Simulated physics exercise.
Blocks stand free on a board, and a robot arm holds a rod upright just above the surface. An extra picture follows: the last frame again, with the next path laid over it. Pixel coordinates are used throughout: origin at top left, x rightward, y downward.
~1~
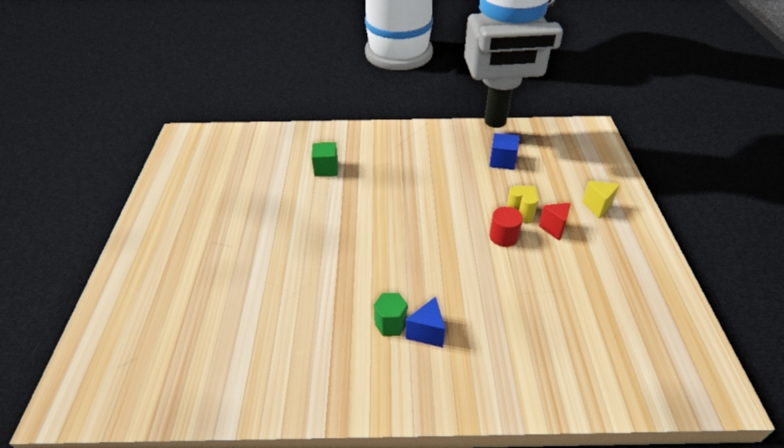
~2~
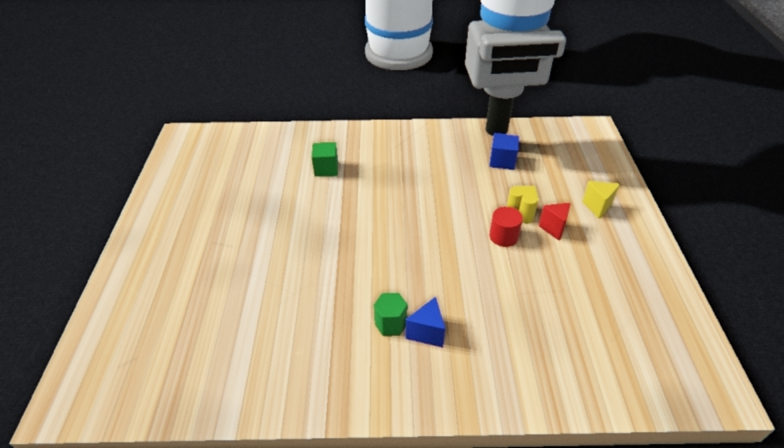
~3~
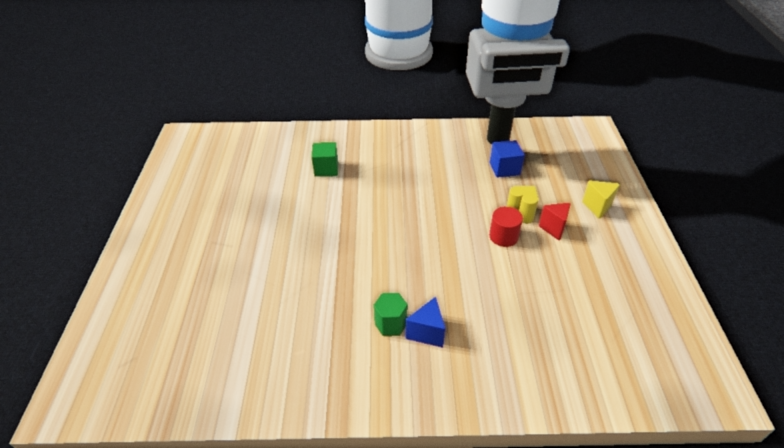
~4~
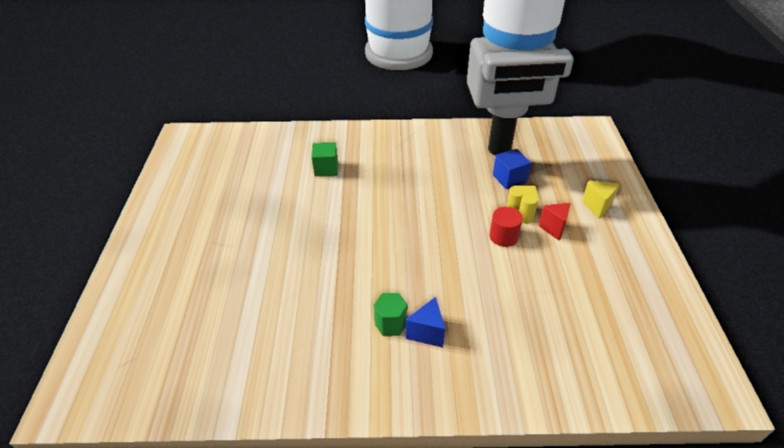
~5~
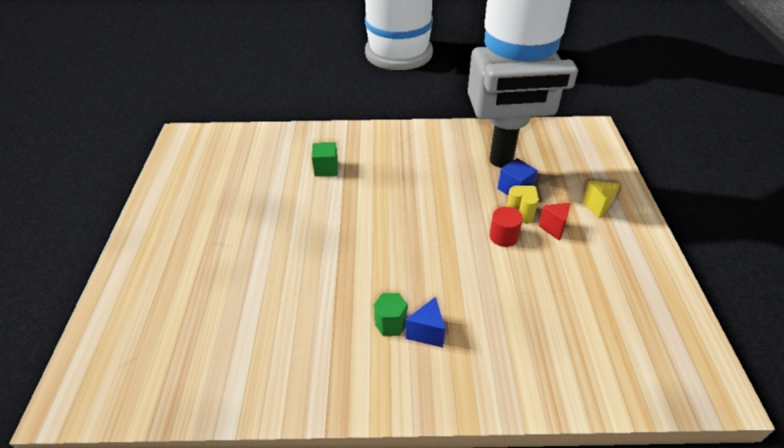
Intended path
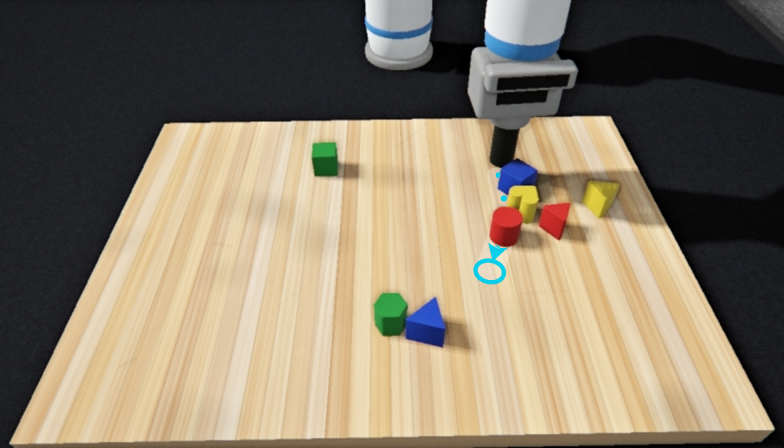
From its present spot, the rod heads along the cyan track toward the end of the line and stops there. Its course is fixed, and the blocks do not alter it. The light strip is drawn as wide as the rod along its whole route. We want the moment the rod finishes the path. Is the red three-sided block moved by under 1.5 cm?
Yes.
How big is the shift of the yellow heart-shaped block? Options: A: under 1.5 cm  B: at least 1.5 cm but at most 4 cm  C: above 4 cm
Letter B.
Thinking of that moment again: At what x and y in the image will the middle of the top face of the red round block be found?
At pixel (504, 275).
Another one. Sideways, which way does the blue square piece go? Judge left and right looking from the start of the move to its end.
Left.
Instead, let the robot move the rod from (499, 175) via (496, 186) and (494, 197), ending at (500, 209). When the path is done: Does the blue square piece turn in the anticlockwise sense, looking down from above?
Yes - that is the case.
The line goes from (499, 175) over (505, 204) and (501, 236) to (490, 271).
The first path, step by step. One third of the way, rod (508, 191); blue square piece (538, 183), turned 30° anticlockwise; yellow heart-shaped block (531, 200), turned 15° clockwise.
Two thirds of the way, rod (503, 223); red round block (505, 238); blue square piece (538, 183), turned 35° anticlockwise; yellow heart-shaped block (536, 213), turned 45° anticlockwise; red three-sided block (565, 211).
At the end, rod (492, 257); red round block (504, 275); blue square piece (538, 183), turned 35° anticlockwise; yellow heart-shaped block (536, 213), turned 45° anticlockwise; red three-sided block (565, 211).
